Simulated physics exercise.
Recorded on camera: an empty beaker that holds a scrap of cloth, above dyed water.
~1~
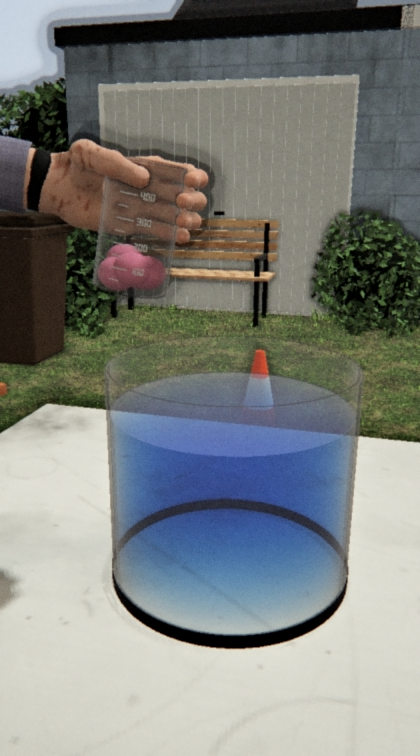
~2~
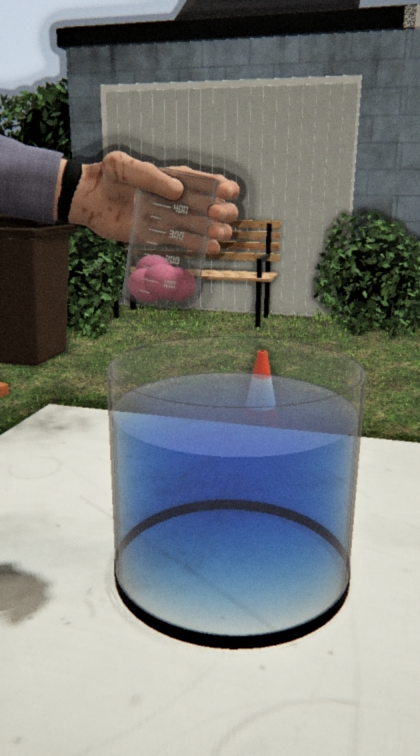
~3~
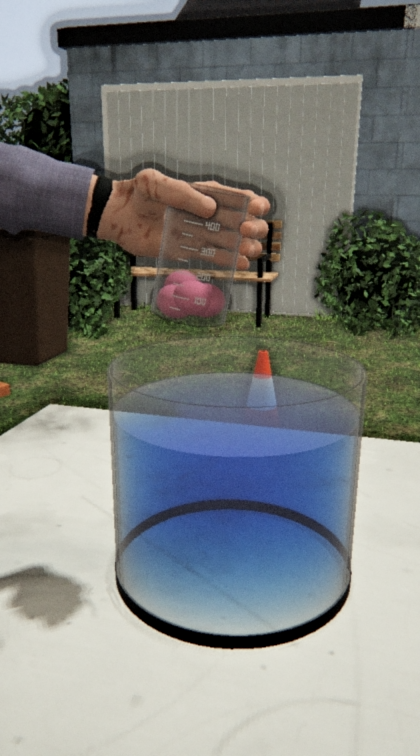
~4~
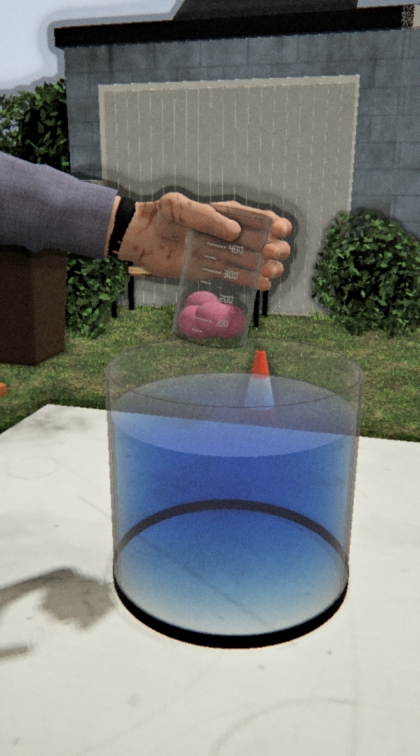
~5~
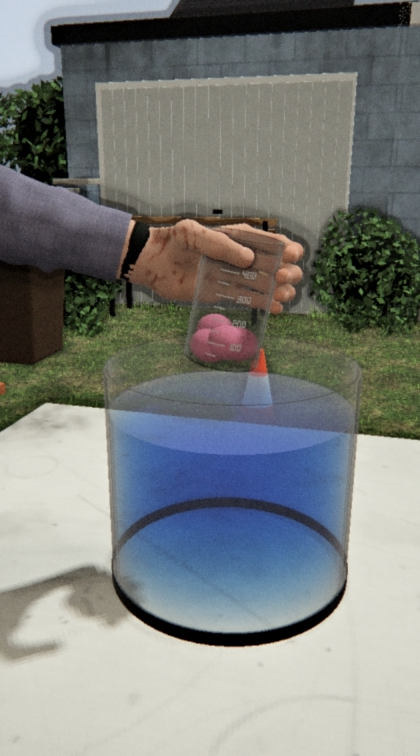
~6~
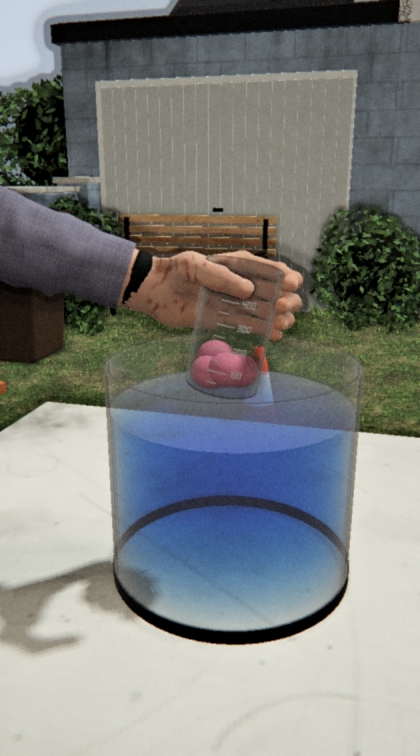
To begin with, a hand from the left holds a clear, marked beaker upright, with something pink and bunched in its bottom, above a clear tub of blue water. The hand moves the beaker rightward, then lowers it past the tub's rim until its base is just over the surface.
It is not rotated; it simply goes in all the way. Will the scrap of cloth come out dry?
Drenched.
A moment on, the beaker enters the dyed water.
Further on, dyed water pours in as the air escapes.
When it is over, the beaker is under, flooded, and the scrap of cloth is wet.
